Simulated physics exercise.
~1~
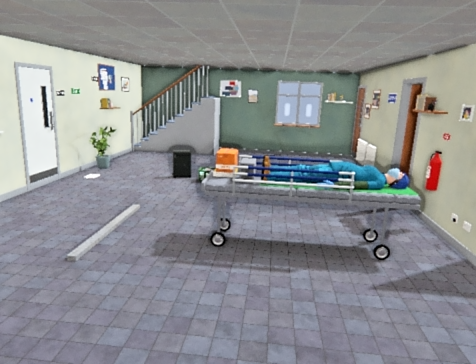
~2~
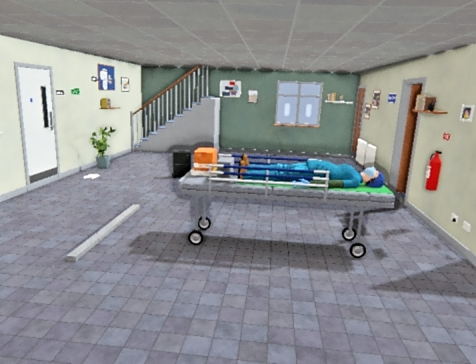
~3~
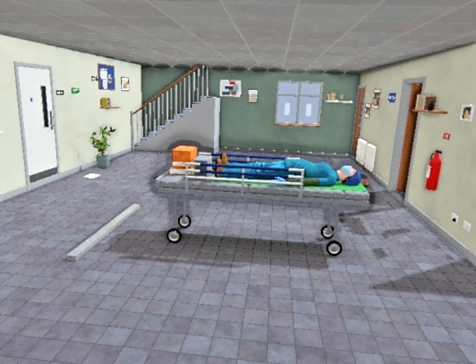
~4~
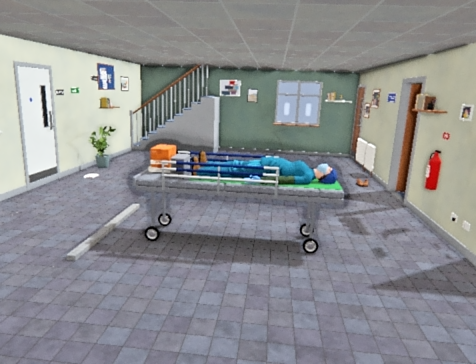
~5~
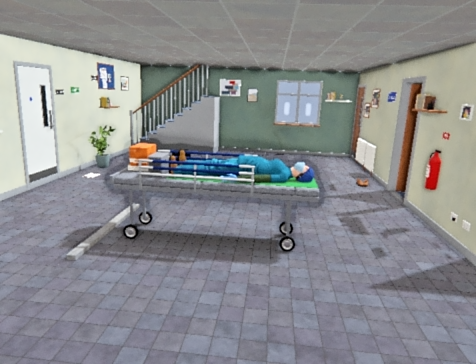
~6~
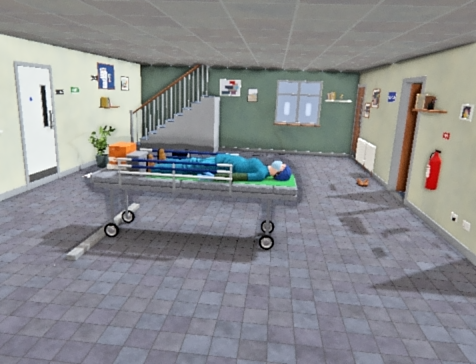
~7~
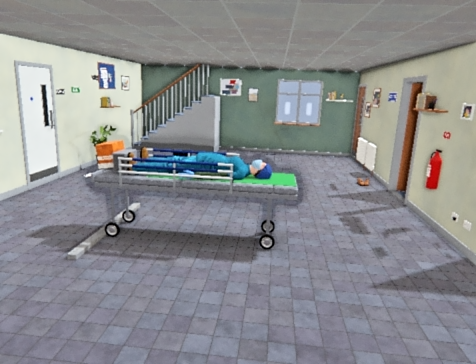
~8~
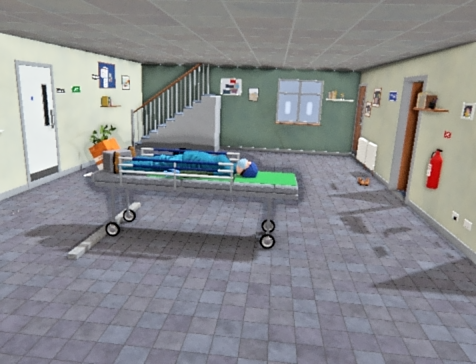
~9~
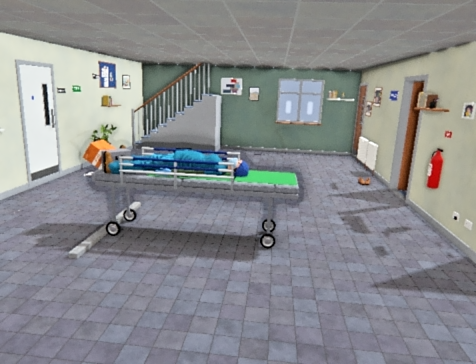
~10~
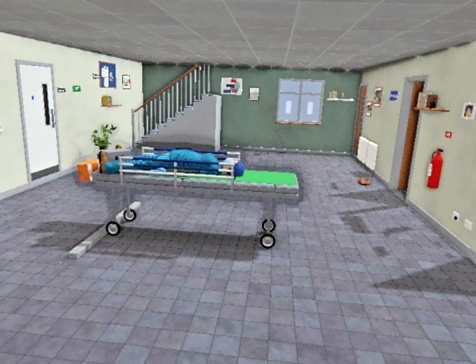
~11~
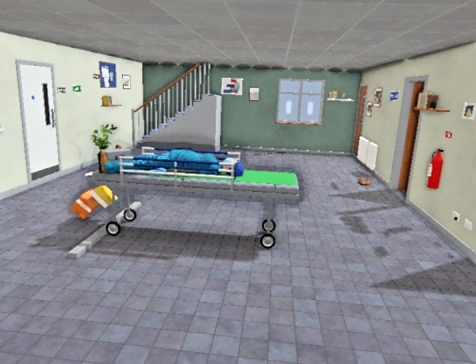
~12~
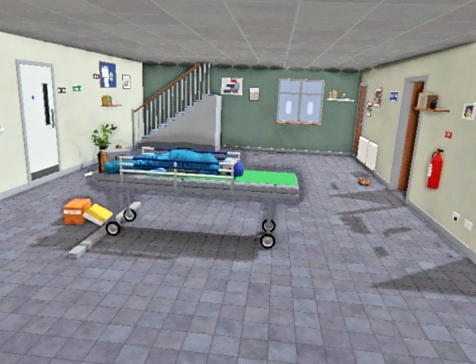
A stretcher rolls left and stops; the patient slides on, and an orange bag and yellow folder fall.
